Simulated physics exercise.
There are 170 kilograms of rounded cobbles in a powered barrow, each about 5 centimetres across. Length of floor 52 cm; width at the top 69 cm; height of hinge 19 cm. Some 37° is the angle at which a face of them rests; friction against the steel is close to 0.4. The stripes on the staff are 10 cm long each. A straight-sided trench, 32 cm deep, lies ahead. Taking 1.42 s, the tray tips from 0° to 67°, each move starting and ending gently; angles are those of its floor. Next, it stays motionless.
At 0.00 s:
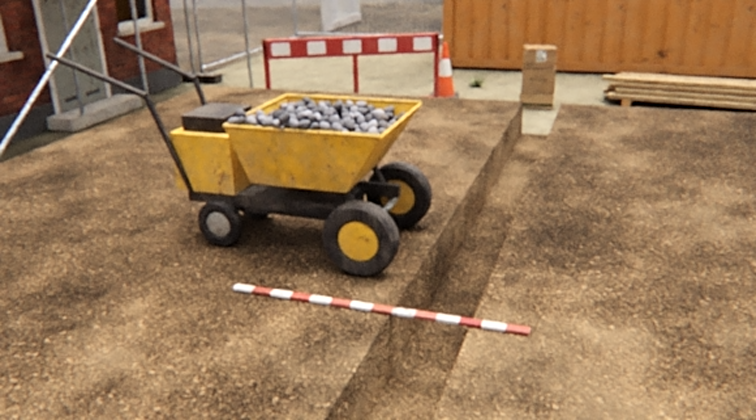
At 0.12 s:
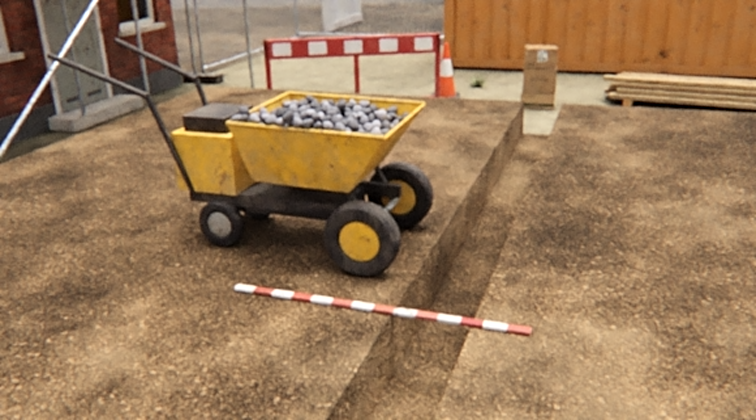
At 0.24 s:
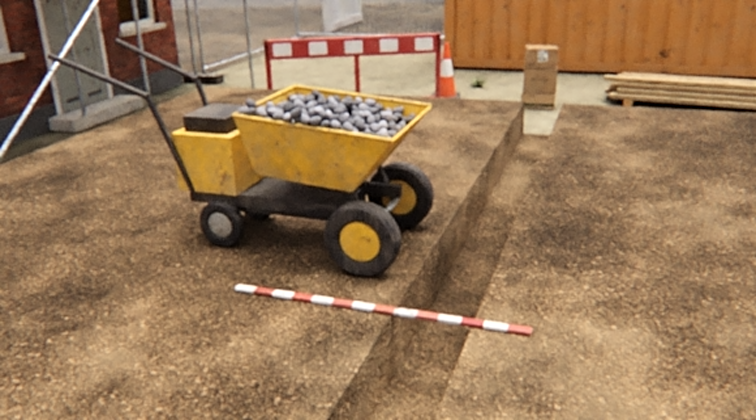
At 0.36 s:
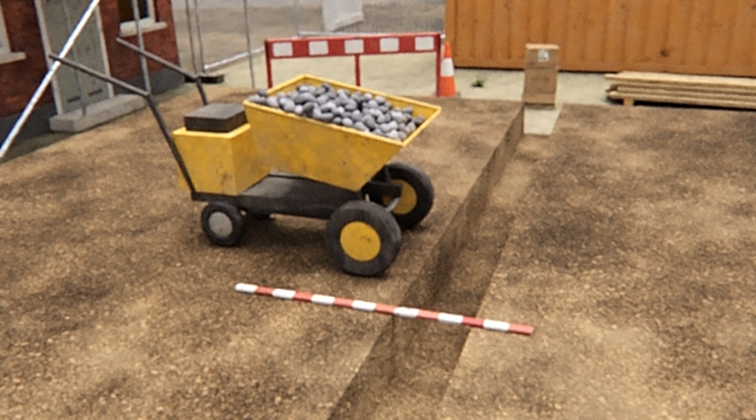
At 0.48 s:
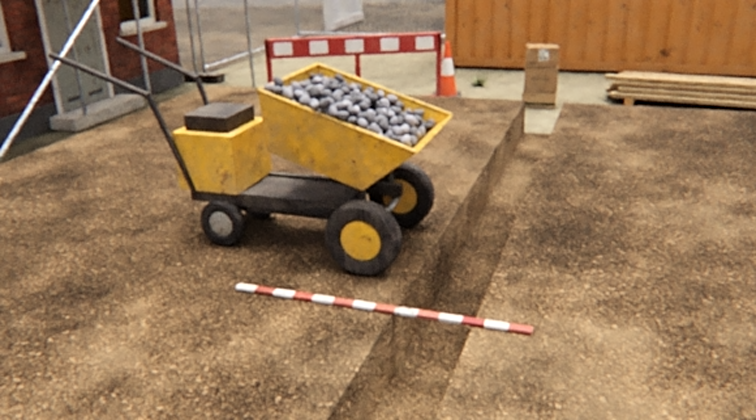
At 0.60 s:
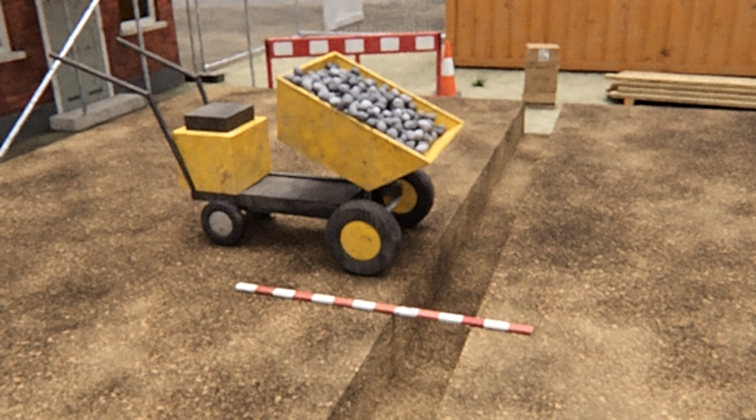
A small yellow dumper loaded with grey stones stood beside a narrow trench, and its tray slowly tilted up at the back, leaning farther toward the right while the wheels stayed in place.
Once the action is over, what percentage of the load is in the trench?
About 33 in every hundred.
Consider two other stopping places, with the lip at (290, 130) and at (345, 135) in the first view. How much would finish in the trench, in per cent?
First place roughly 75%, second roughly 65%.
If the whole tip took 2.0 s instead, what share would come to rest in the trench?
That would give about 40 percent.
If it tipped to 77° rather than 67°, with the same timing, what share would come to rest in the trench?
Then about 30 per cent.
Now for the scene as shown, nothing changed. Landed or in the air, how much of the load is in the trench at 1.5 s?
0 per cent, give or take.
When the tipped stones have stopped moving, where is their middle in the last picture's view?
(527, 260).
After 1.1 s the floor is at 56°; 99 % in the tray, 1 % in the trench; the foremost stones are at (489, 205).
After 1.5 s the floor is at 67°; 63 % in the tray, 2 % in the trench, 35 % past the trench; the foremost stones are at (606, 283).
After 1.9 s the floor is at 67°; 39 % in the tray, 4 % in the trench, 57 % past the trench; the foremost stones are at (687, 279).
After 3.8 s the floor is at 67°; 9 % in the tray, 33 % in the trench, 58 % past the trench; the foremost stones are at (731, 267).
